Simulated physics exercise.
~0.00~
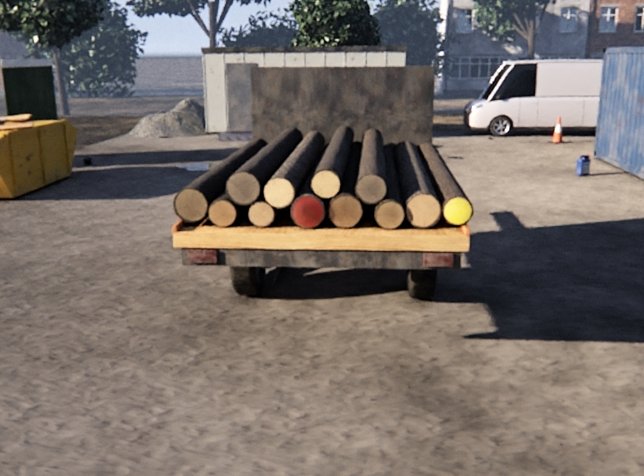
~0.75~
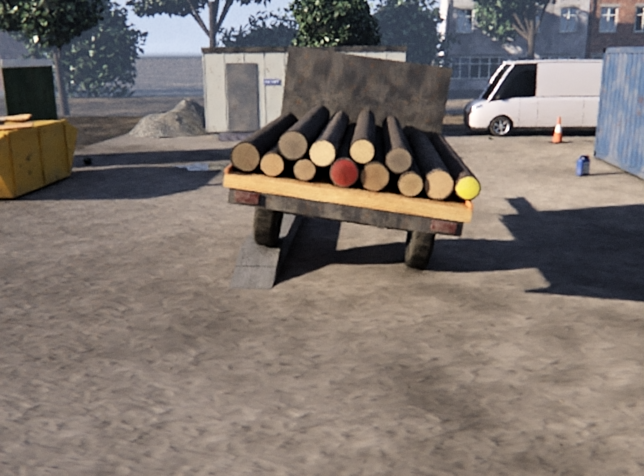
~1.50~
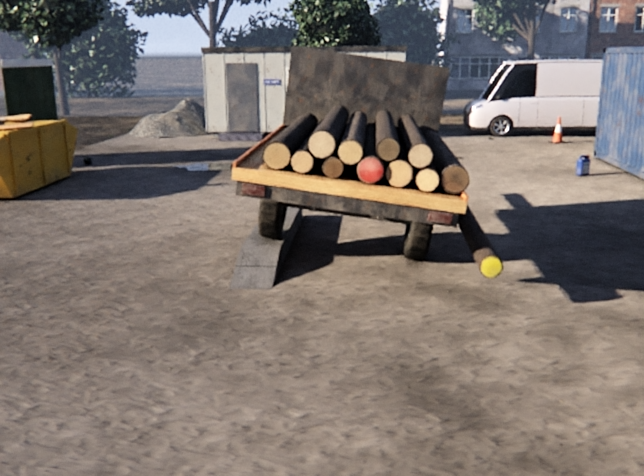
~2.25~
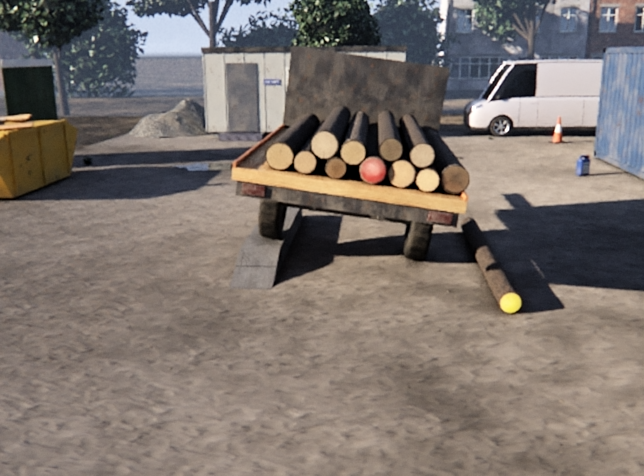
In a sunlit dirt yard, seen from behind, a flat trailer edged with light wooden boards carries a loose pile of dark poles. One pole end is red near the middle and one is yellow at the far right, with a yellow container to the left and a white van behind. The trailer moves ahead until its left wheel is up on a gray slab, and its deck tilts down to the right. The poles shift right, and the yellow-ended one drops off the right side. It ends lying on the ground to the right, while the red-ended pole stays aboard with the others.
